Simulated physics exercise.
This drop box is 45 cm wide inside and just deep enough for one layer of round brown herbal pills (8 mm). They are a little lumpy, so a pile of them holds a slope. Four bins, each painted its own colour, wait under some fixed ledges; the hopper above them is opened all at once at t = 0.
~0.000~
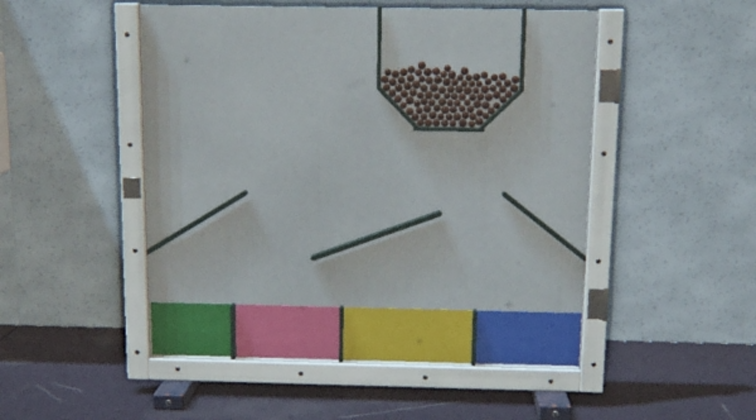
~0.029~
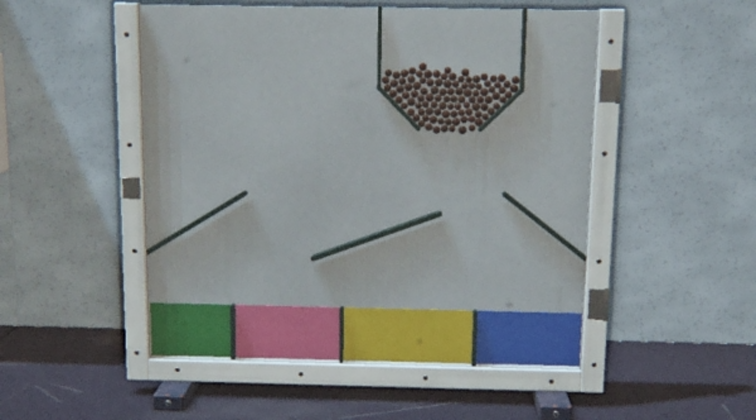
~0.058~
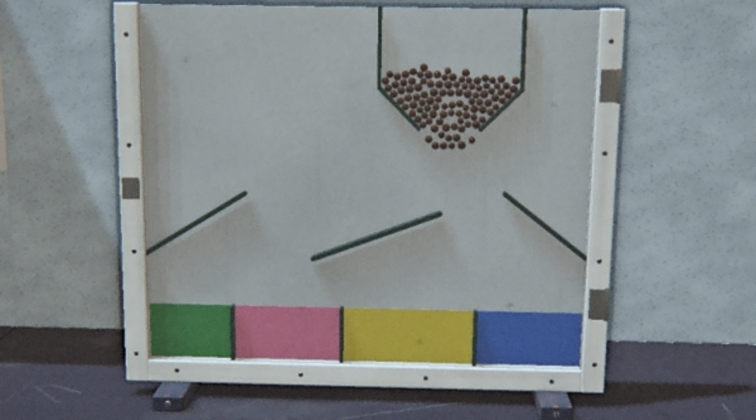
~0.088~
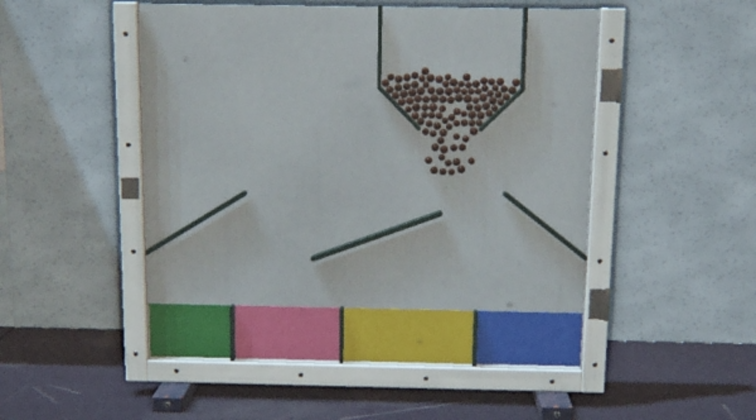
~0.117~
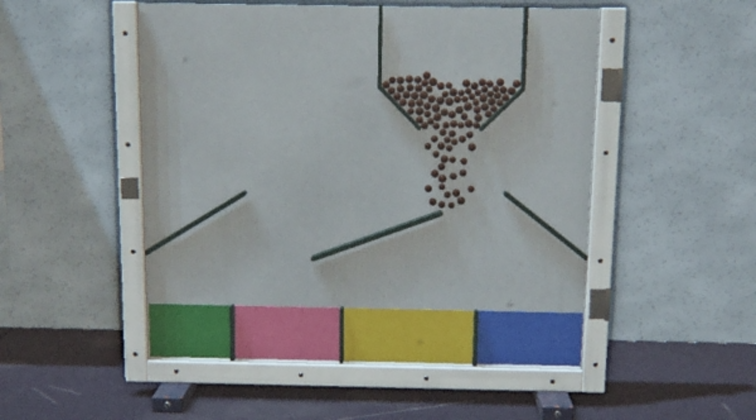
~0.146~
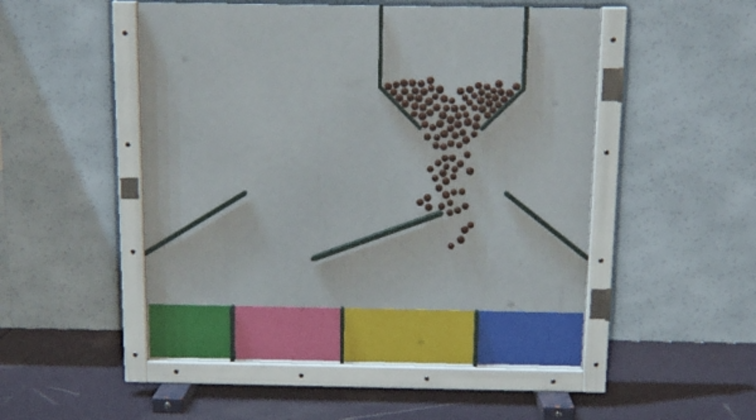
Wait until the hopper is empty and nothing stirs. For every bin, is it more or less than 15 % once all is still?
Blue bin more, pink bin more, yellow bin more, green bin less than 15 %.
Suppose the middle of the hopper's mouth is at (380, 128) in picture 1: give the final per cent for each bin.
Blue bin: 0; pink bin: 90; yellow bin: 0; green bin: 10.
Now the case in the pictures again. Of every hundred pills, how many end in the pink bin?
About 20 per cent.
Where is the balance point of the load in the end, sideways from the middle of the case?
Some 5 cm right of it.
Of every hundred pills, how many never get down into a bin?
Some 0 per cent.
After 0.24 s 75 % have left the hopper; down in the bins, blue 5 %, yellow 10 %.
After 0.34 s 100 % have left the hopper; down in the bins, blue 15 %, yellow 35 %.
After 0.55 s 100 % have left the hopper; down in the bins, blue 25 %, pink 5 %, yellow 50 %.
In the end, by 1.4 s, blue 25 %, pink 20 %, yellow 55 %, green 0 %.
